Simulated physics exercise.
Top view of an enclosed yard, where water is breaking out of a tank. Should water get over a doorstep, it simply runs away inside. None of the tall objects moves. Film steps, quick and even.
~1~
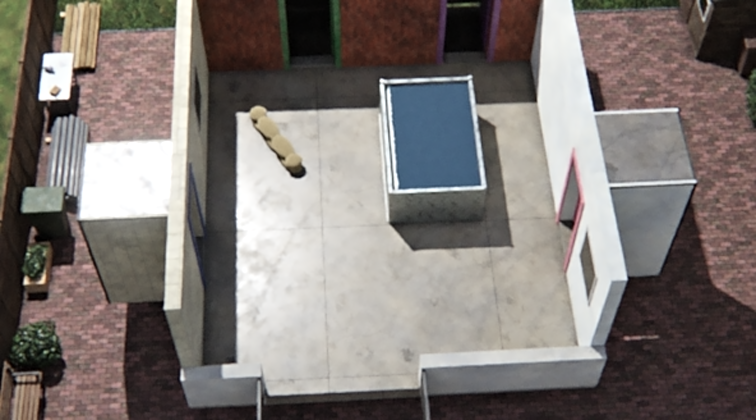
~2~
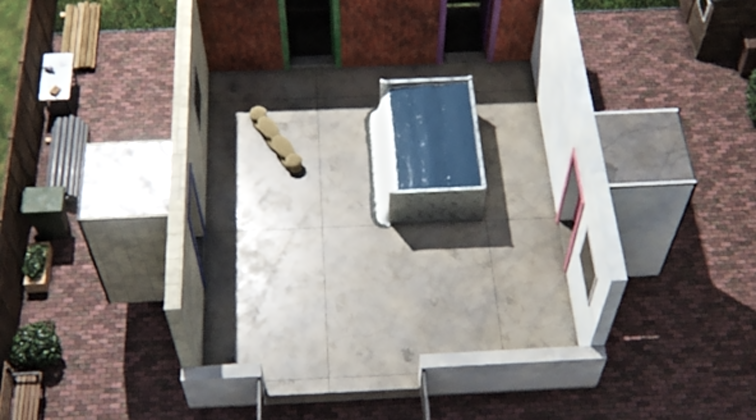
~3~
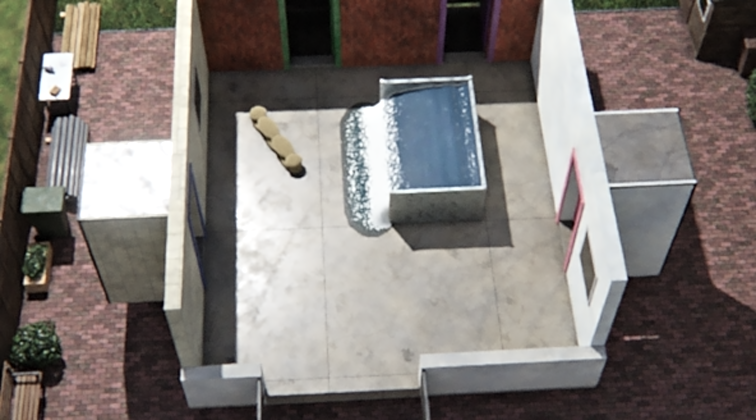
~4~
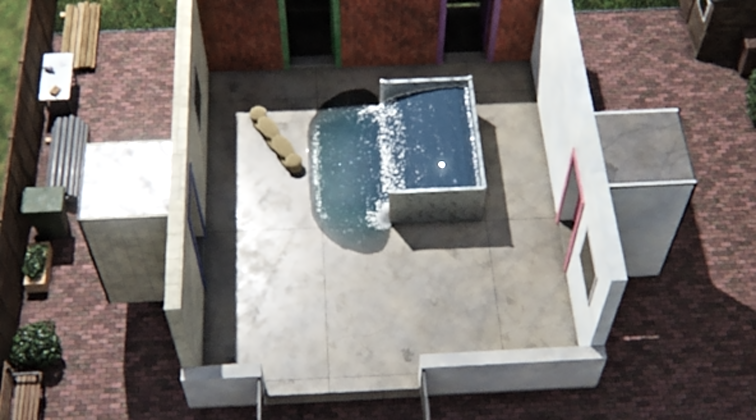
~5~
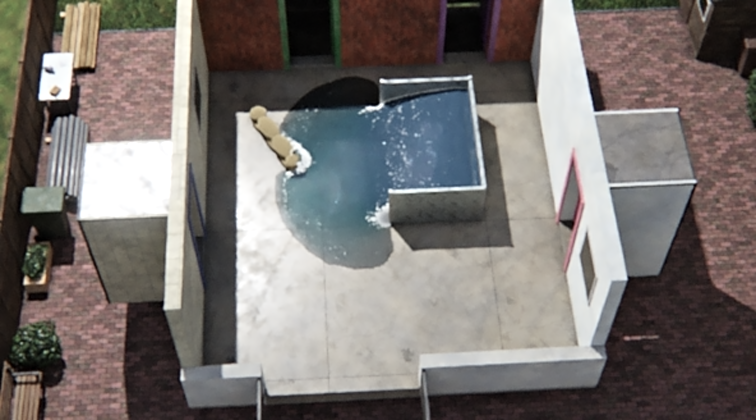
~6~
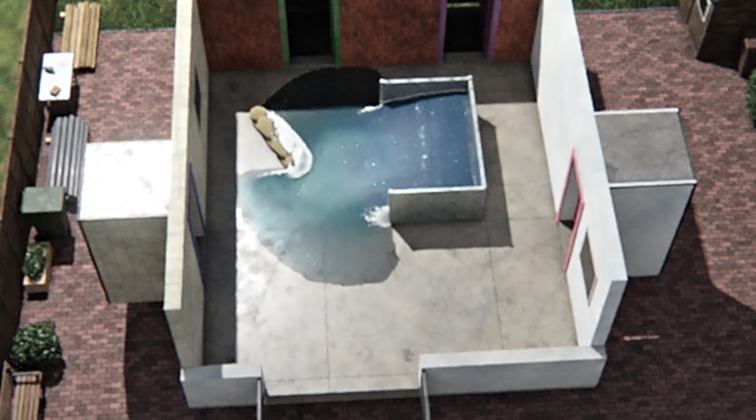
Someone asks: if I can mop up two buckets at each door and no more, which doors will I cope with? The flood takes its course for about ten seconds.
My prediction: The blue door is going to allow over two buckets. The green door is going to allow over two buckets. The purple door is going to allow two buckets or less. The pink door is going to allow two buckets or less.
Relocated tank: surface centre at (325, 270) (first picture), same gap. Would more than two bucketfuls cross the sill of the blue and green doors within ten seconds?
In short: Blue door lets more in, green door holds.
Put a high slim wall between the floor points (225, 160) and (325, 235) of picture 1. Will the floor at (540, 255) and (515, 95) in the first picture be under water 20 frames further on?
Taking the points in order, the first is high and dry and the second is high and dry.
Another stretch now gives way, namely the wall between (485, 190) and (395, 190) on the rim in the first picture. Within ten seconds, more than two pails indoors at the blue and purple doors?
I'd say the blue one stays shy of the line and the purple one crosses the line.
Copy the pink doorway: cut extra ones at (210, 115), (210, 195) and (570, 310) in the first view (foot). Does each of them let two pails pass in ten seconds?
Log: Door one is above the limit; door two is above the limit; door three is below the limit.
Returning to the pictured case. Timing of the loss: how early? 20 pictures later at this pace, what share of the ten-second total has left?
Roughly 20 per cent.
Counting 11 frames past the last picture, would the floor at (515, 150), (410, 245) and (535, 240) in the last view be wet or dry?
In turn, the points end up high and dry, high and dry and high and dry.
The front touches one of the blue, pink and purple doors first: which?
The one in blue.
A moment on, water covers 45 % of the floor; the blue door under two buckets in, the green door wet at the sill, nothing in, the purple door not reached, the pink door not reached.
Next, water covers 50 % of the floor; the blue door over two buckets in, the green door under two buckets in, the purple door not reached, the pink door not reached.
Then, water covers 55 % of the floor; the blue door far over two buckets in, the green door far over two buckets in, the purple door not reached, the pink door not reached.
Later, water covers 85 % of the floor; the blue door far over two buckets in, the green door far over two buckets in, the purple door wet at the sill, nothing in, the pink door not reached.
In the end, water covers 95 % of the floor; the blue door far over two buckets in, the green door far over two buckets in, the purple door under two buckets in, the pink door wet at the sill, nothing in.
